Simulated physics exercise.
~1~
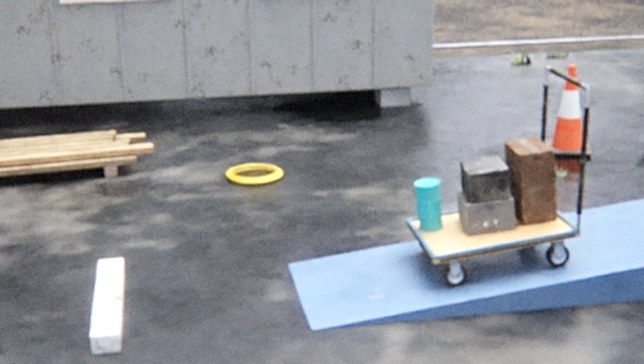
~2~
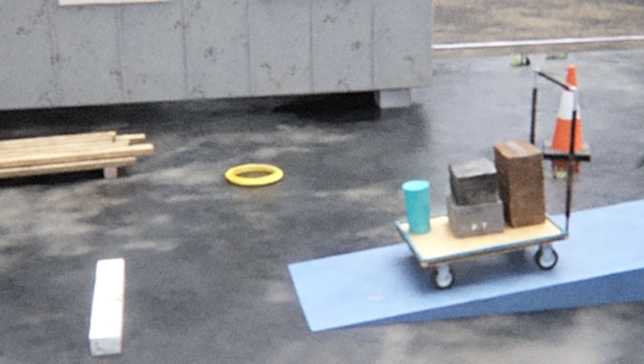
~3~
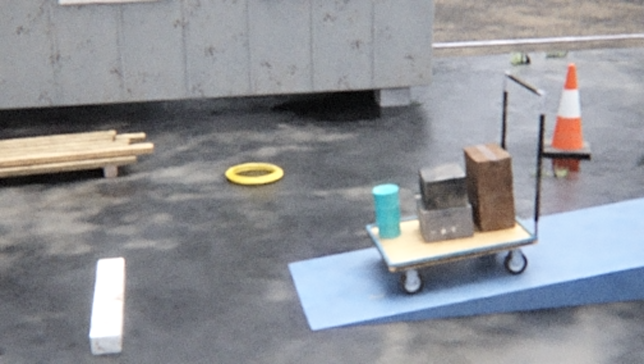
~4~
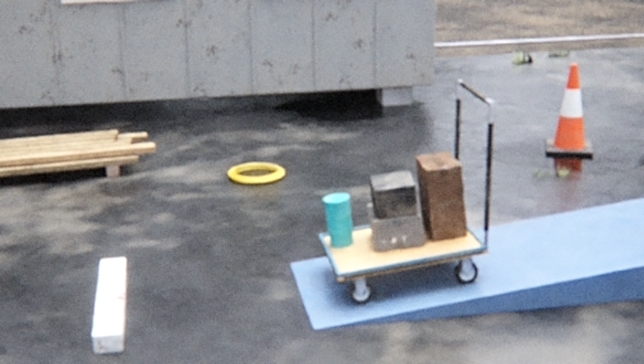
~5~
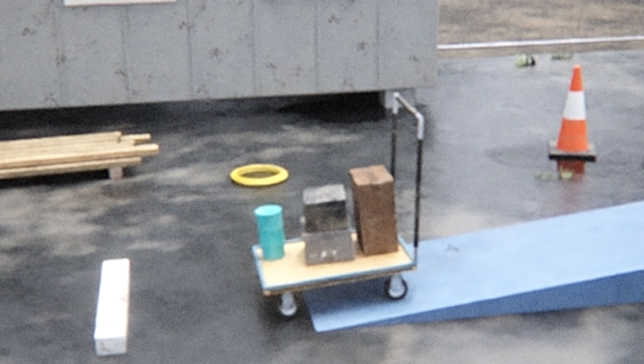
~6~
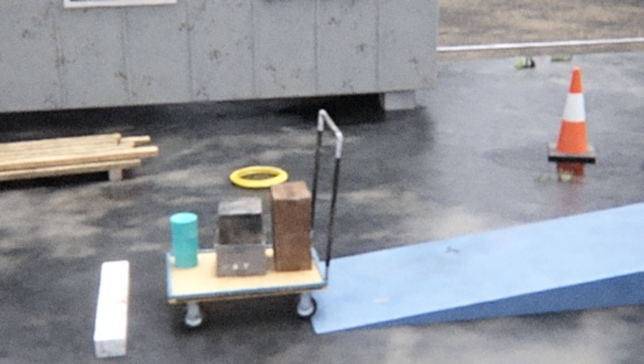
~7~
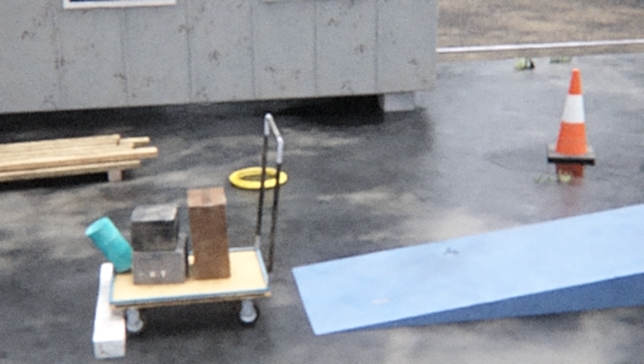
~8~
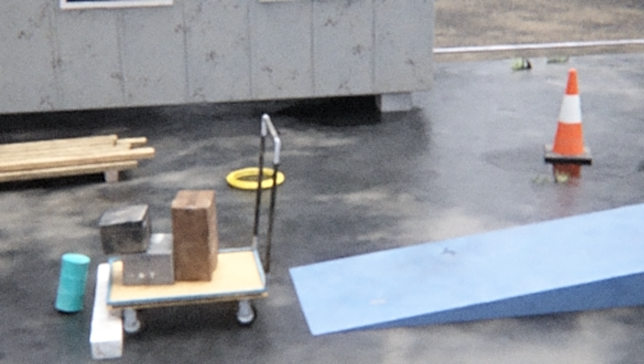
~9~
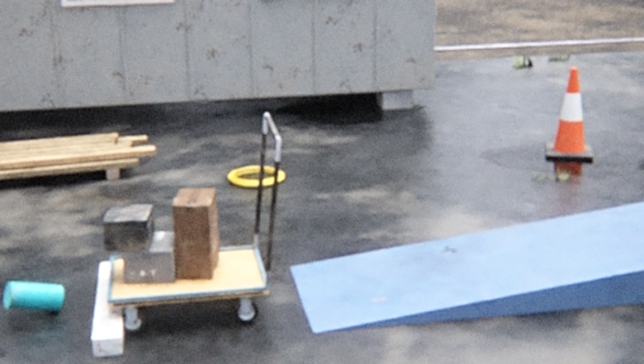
A loaded trolley rolls left down a ramp, stops at a kerb, and its turquoise canister topples off.
